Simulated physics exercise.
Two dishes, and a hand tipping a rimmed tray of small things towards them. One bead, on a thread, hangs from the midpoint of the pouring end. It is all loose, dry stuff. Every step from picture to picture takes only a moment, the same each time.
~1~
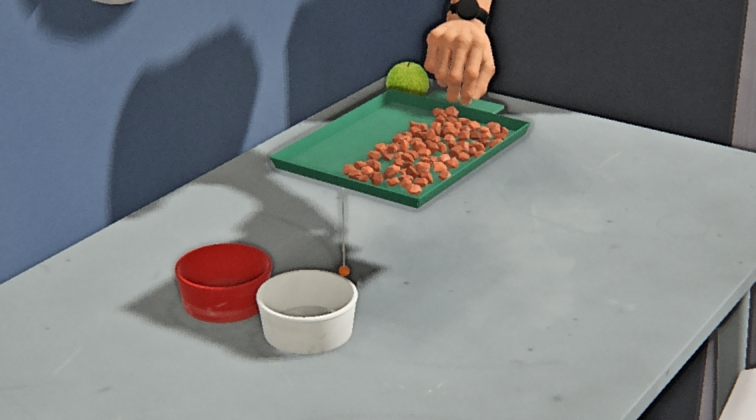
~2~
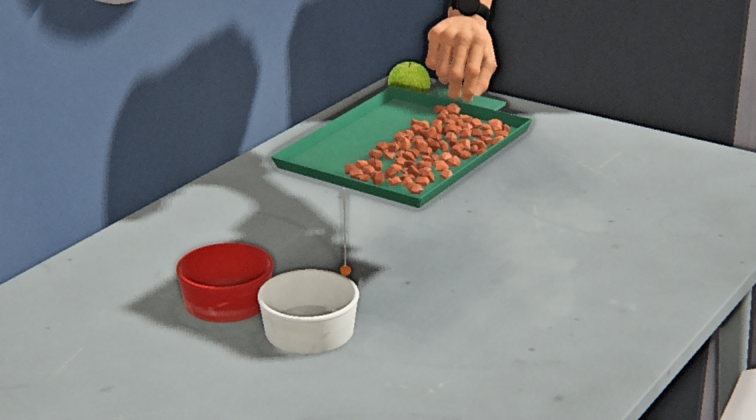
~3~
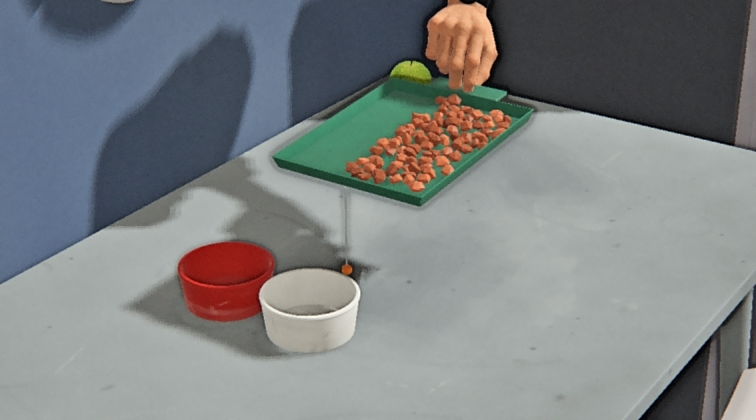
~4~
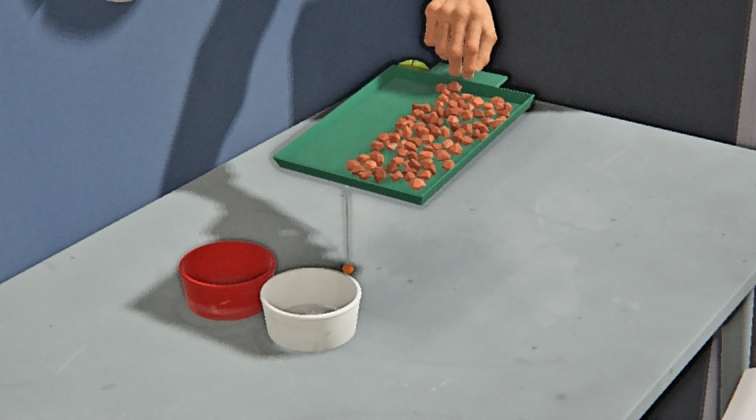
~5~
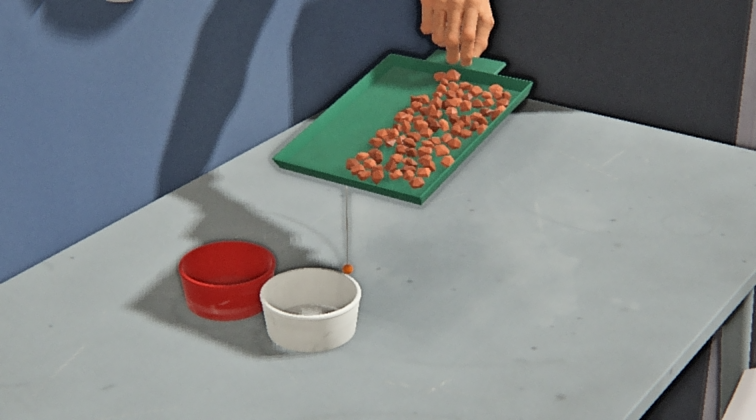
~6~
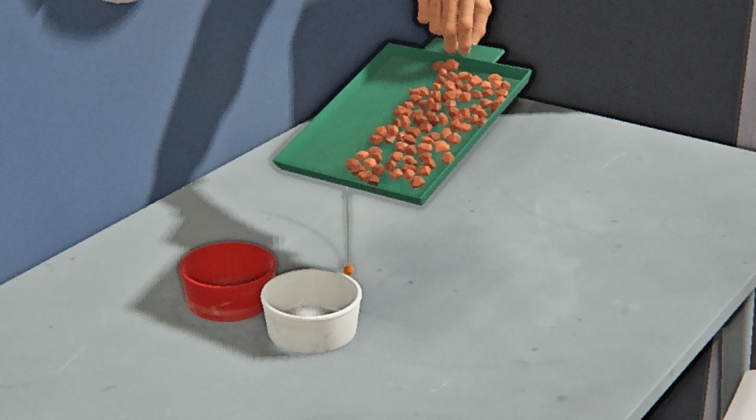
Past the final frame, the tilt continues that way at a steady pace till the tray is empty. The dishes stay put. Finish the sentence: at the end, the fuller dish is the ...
At the end, the fuller dish is the right-hand one.
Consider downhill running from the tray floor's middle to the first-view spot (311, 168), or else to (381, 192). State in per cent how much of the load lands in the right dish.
I'd say some 30 in a hundred at first, then 10 in a hundred.
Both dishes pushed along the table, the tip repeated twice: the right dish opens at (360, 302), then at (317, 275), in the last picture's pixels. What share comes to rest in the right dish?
Roughly 50% first, roughly 30% second.
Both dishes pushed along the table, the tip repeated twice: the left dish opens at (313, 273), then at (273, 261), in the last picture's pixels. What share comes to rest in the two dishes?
You'd see roughly 40 per cent first and roughly 40 per cent second.
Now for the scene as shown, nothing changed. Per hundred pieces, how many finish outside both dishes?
Somewhere around 40 in a hundred.
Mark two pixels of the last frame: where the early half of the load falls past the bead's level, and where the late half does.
Near (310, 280) to start, and near (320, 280) afterwards.
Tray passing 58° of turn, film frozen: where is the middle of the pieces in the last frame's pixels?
The middle of the load sits near (359, 168).
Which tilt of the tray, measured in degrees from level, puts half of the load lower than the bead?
Around 85 degrees of turn.
Just after the last frame, tray tipped steeply; almost all on the tray; about a tenth in the air.
A moment on, tray tipped right over; roughly a quarter on the tray; roughly a third in the right dish; about a tenth in the left dish; roughly a quarter outside both; about a tenth in the air.
Further on, tray tipped past a quarter turn; roughly half in the right dish; about a tenth in the left dish; roughly a third outside both.
When it is over, tray tipped past a quarter turn; roughly half in the right dish; about a tenth in the left dish; roughly a third outside both.
